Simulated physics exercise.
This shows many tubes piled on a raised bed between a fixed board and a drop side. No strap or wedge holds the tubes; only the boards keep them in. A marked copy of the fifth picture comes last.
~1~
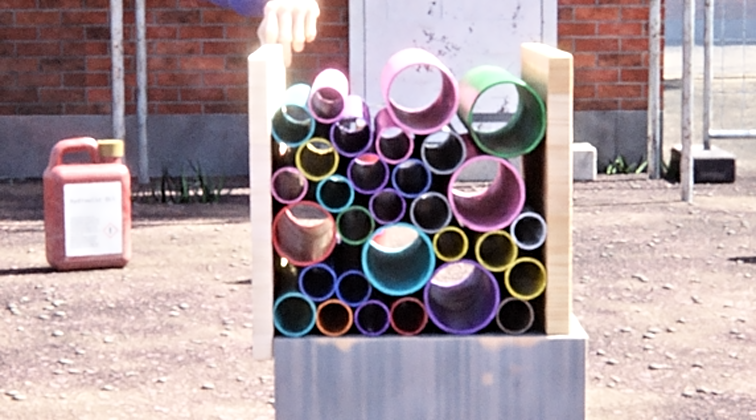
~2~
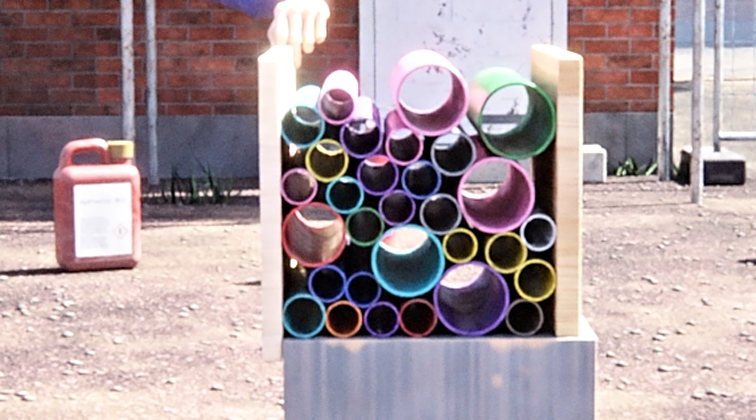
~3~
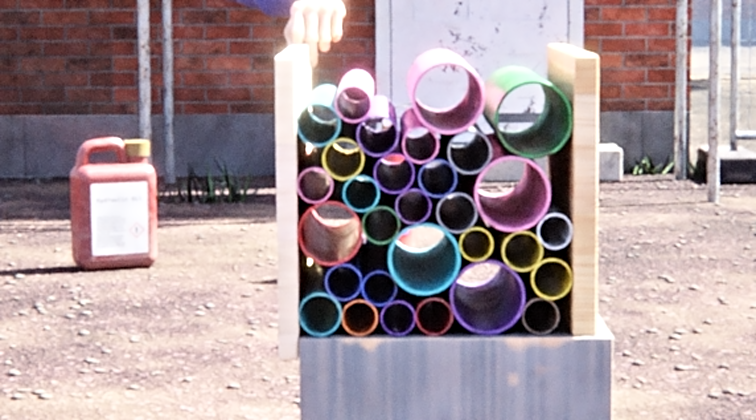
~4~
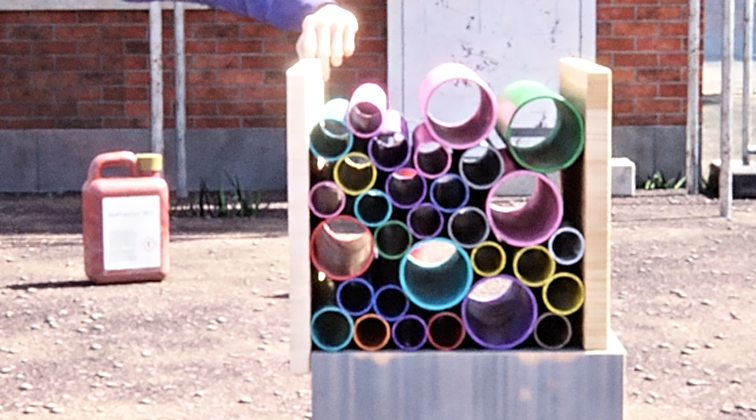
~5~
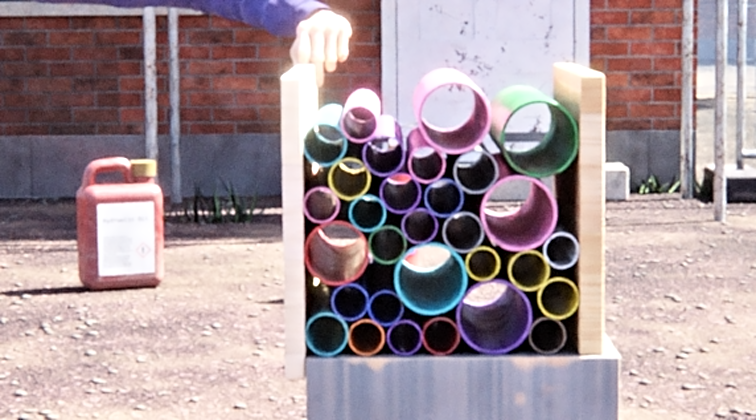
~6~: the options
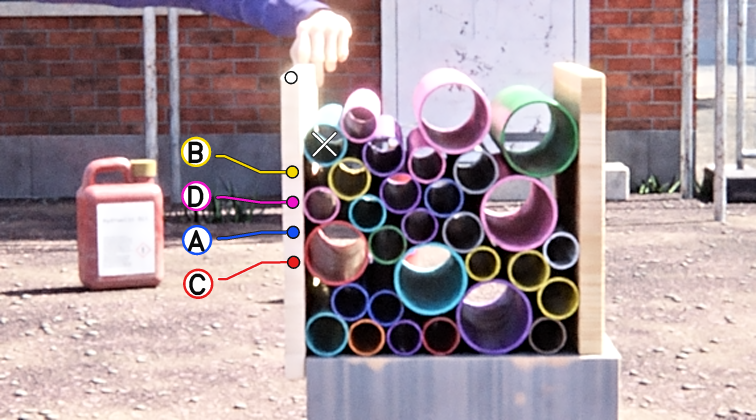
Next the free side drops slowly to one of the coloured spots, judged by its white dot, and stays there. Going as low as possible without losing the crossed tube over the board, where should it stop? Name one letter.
The lowest mark that will do is B.
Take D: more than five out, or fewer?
At D, fewer than five.
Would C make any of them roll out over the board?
Yes.
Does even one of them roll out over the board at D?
At D: Yes.
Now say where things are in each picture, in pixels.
A purple tube (352, 135); side board (270, 188); a turquoise tube (294, 314), in the first frame.
A turquoise tube (304, 315); a brown tube (524, 317), in the second frame.
A yellow tube (551, 279); a grey tube (457, 213), in the third frame.
A yellow tube (355, 174); a purple tube (390, 150), in the fourth frame.
Side board (302, 208); a turquoise tube (327, 334); a brown tube (547, 335), in the fifth frame.
On the copy, A at (293, 233); B at (293, 172); C at (294, 262); D at (293, 203); the cross at (324, 145); the white dot at (291, 78).
On B. First, top of the board (302, 127).
Then, top of the board (302, 171).
Finally, top of the board (302, 171), none out over the board, the crossed one still inside.
By contrast, A lets the crossed one out; C lets the crossed one out; D lets the crossed one out.
